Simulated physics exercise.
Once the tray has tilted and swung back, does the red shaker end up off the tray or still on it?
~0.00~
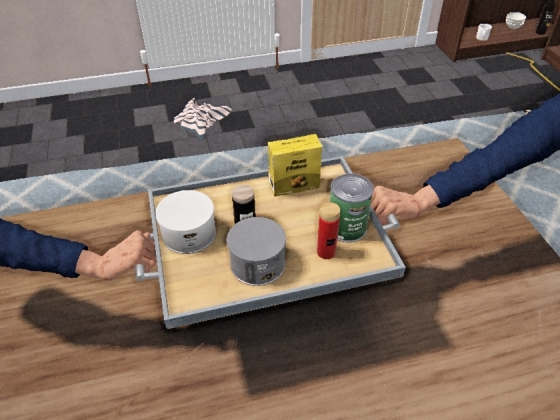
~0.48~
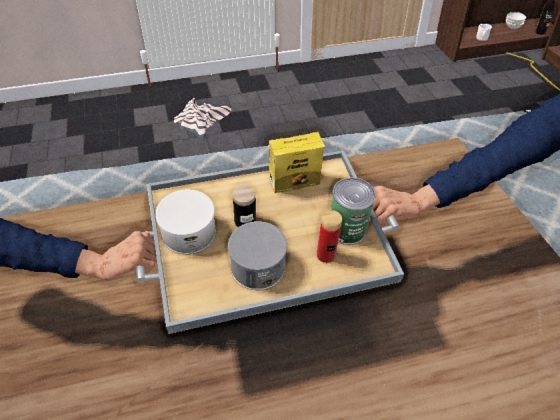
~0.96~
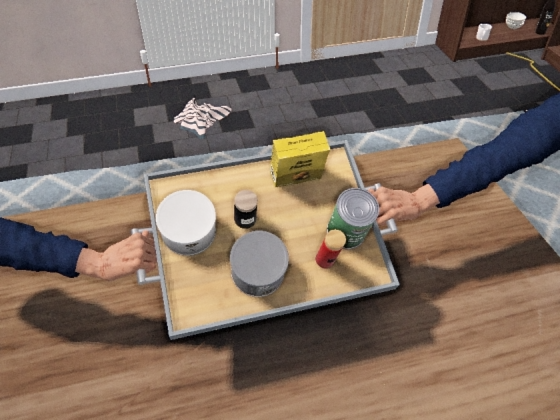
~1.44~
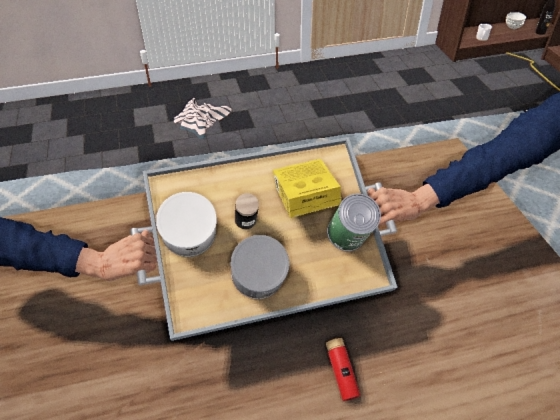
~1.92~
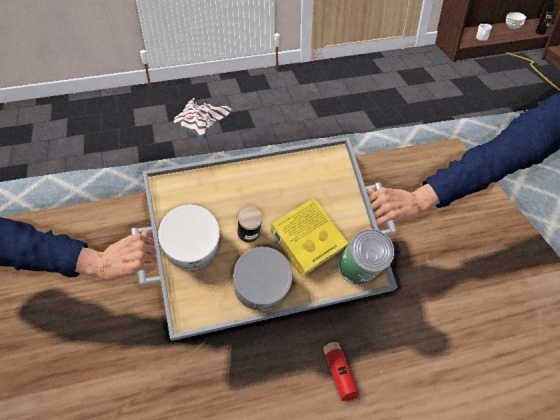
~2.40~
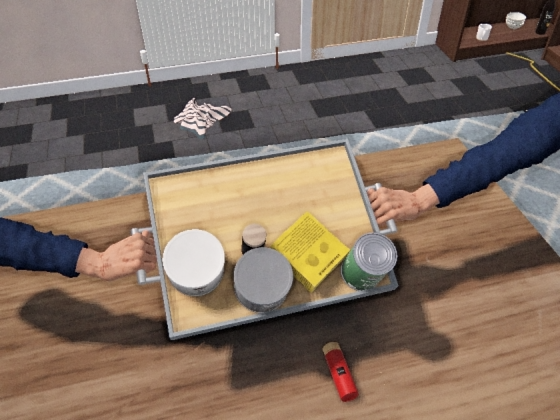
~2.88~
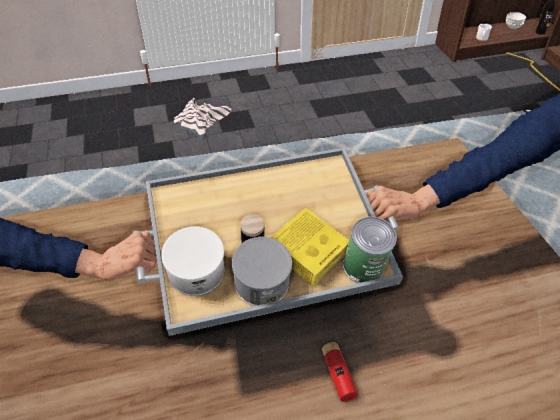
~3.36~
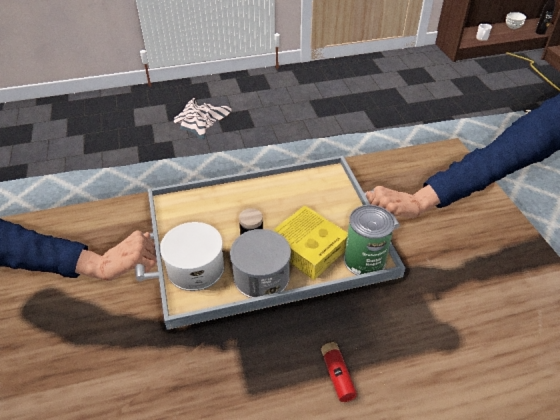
The red shaker ends up off the tray, lying on its side on the wooden table in front of the near edge.
